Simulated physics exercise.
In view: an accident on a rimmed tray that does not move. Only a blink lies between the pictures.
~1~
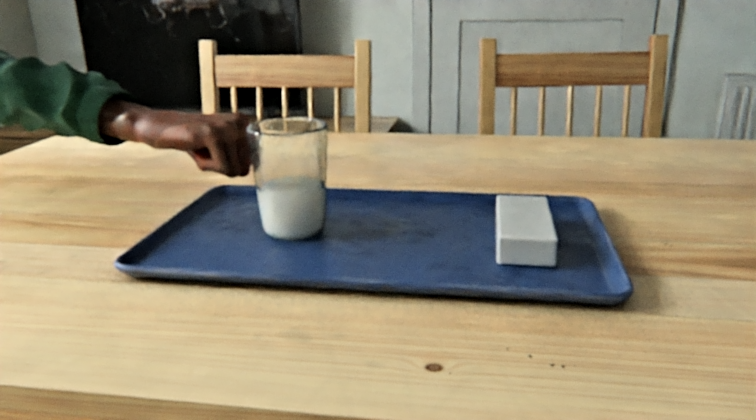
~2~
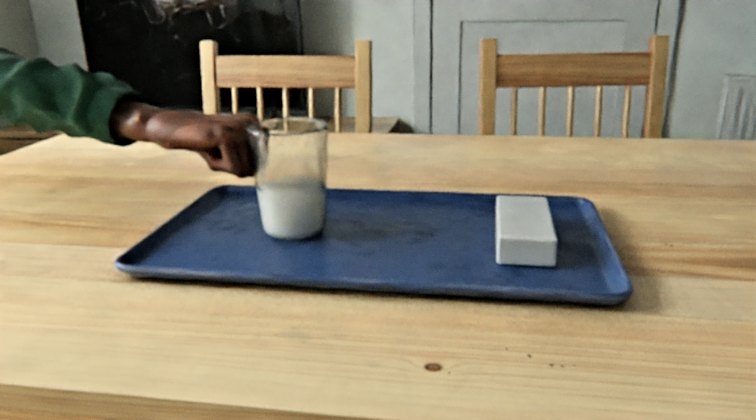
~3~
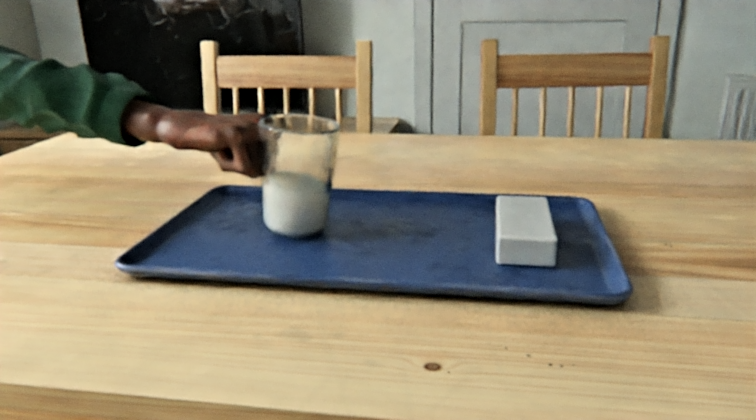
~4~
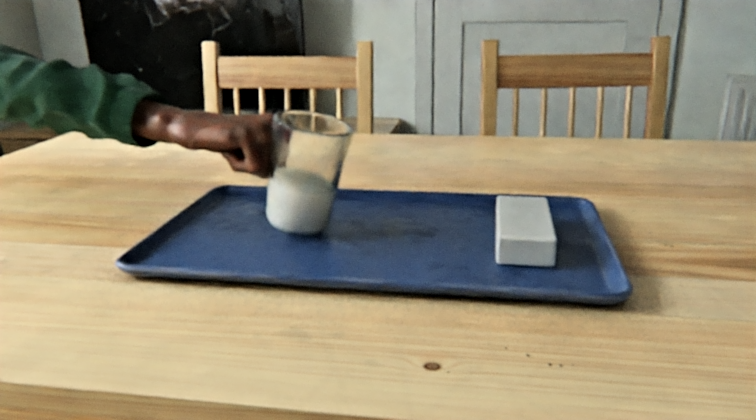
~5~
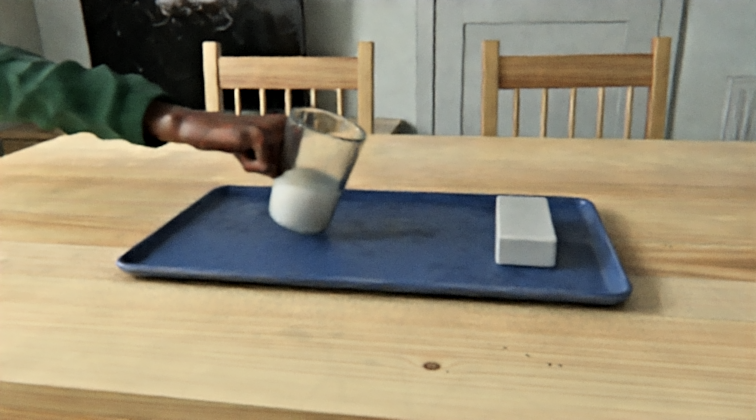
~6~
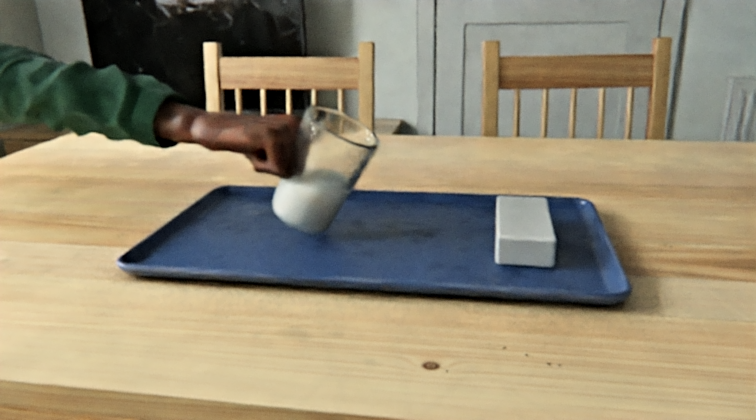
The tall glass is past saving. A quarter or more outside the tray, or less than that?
As it turns out, under a quarter gets off the tray.
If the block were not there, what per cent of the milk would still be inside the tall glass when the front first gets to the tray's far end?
Close to 45 per cent.
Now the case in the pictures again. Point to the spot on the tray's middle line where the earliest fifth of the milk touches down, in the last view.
At about (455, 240).
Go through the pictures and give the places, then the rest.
The first frame shows tilt 0°; right rim (324, 128); surface from (264, 182) to (323, 184); the tray's far rim is at (608, 239); a block is fixed to the tray further along.
The second frame shows tilt 0°; right rim (325, 128); surface from (264, 182) to (322, 184).
The third frame shows tilt 7°; right rim (337, 130); surface from (269, 172) to (326, 184).
The fourth frame shows tilt 13°; right rim (350, 134); surface from (277, 166) to (334, 186).
The fifth frame shows tilt 21°; right rim (363, 139); surface from (284, 170) to (341, 181).
The sixth frame shows tilt 28°; right rim (377, 146); surface from (286, 176) to (351, 178).
A moment on, the tall glass is falling and 100 per cent is in the glass, 0 on the tray and 0 above or beyond its rim.
Next, the tall glass lies on its side and 90 per cent is in the glass, 4 on the tray and 6 above or beyond its rim.
Then the tall glass lies on its side and 43 per cent is in the glass, 31 on the tray and 26 above or beyond its rim.
Later the tall glass lies on its side and 21 per cent is in the glass, 61 on the tray and 18 above or beyond its rim.
Finally, 85 per cent is held by tray and glass, 15 is off the tray.
